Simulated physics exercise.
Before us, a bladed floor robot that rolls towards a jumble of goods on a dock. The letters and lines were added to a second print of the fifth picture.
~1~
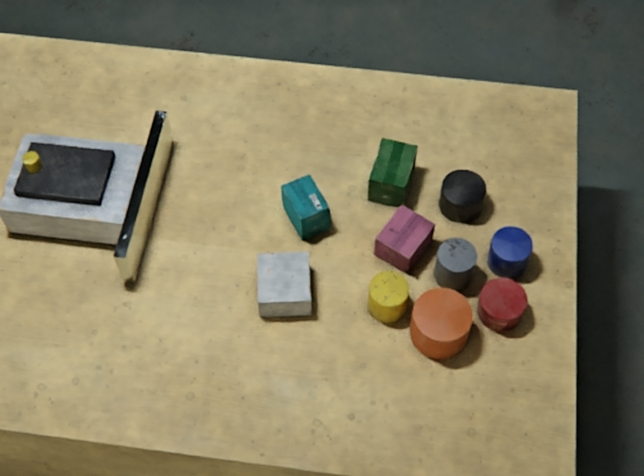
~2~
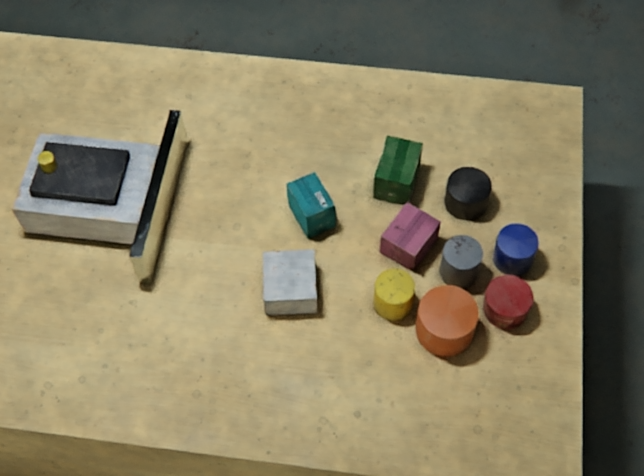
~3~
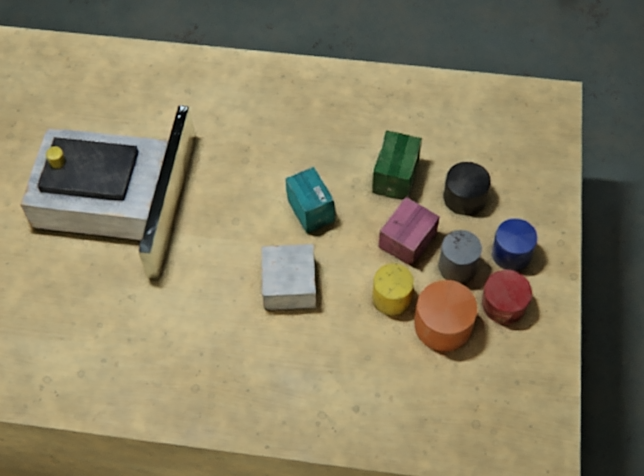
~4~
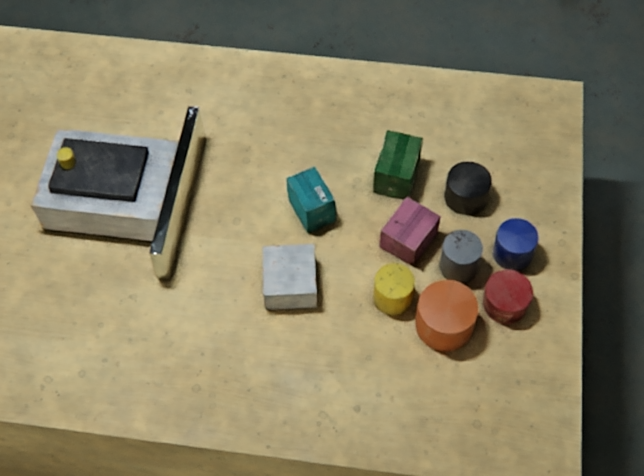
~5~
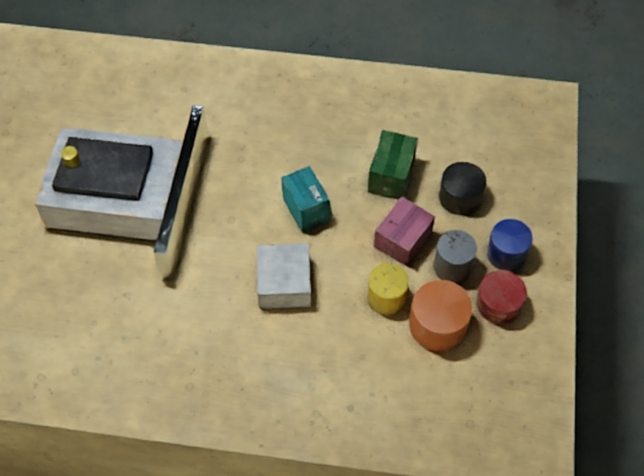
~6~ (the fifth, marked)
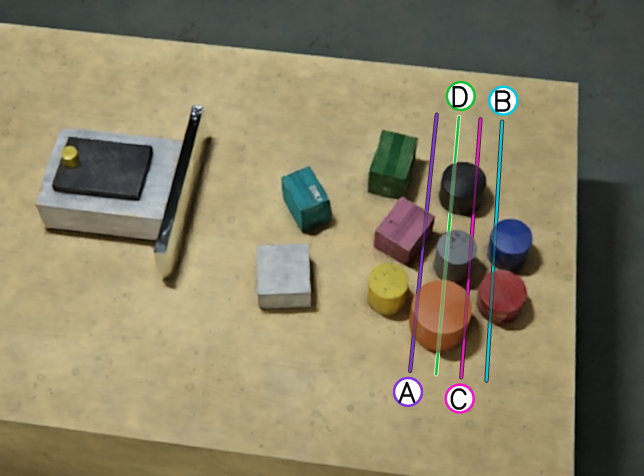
A pale grey robot with a dark top, a yellow knob and a long upright blade rolls slowly rightward across a tan dock surface, seen from above. To its right sit turquoise, green and pink boxes, a white crate, and black, grey, blue, red, yellow and orange cylindrical containers. The robot edges closer without touching them, the goods stay put, and the view shifts slightly.
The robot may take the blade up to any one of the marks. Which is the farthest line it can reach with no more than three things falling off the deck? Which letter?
Up to line B.
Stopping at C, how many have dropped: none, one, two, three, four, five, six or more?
By then, one.
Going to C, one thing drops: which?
The red pail.
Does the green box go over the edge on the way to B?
No.
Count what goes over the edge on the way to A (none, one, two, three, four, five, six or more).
The count is none.
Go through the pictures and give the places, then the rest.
Turquoise box (306, 207); white crate (285, 284); red pail (501, 305), in the first frame.
Robot (86, 173); grey canister (461, 263), in the second frame.
Robot (95, 168); pink box (409, 232), in the third frame.
Robot (106, 169); yellow canister (394, 289), in the fourth frame.
Robot (110, 168); blue canister (509, 245); turquoise box (306, 199); white crate (284, 276), in the fifth frame.
On the marked copy, A at (424, 233); B at (495, 241); C at (472, 238); D at (448, 236).
Following B. Soon after the start, robot (219, 181); white crate (311, 281); turquoise box (320, 204).
Later, robot (332, 194); red pail (517, 305); blue canister (520, 241).
In the end, robot (423, 204); grey canister over the edge; blue canister over the edge; three fallen.
As for the rest, A is within the limit but short; C is within the limit but short; D is within the limit but short.
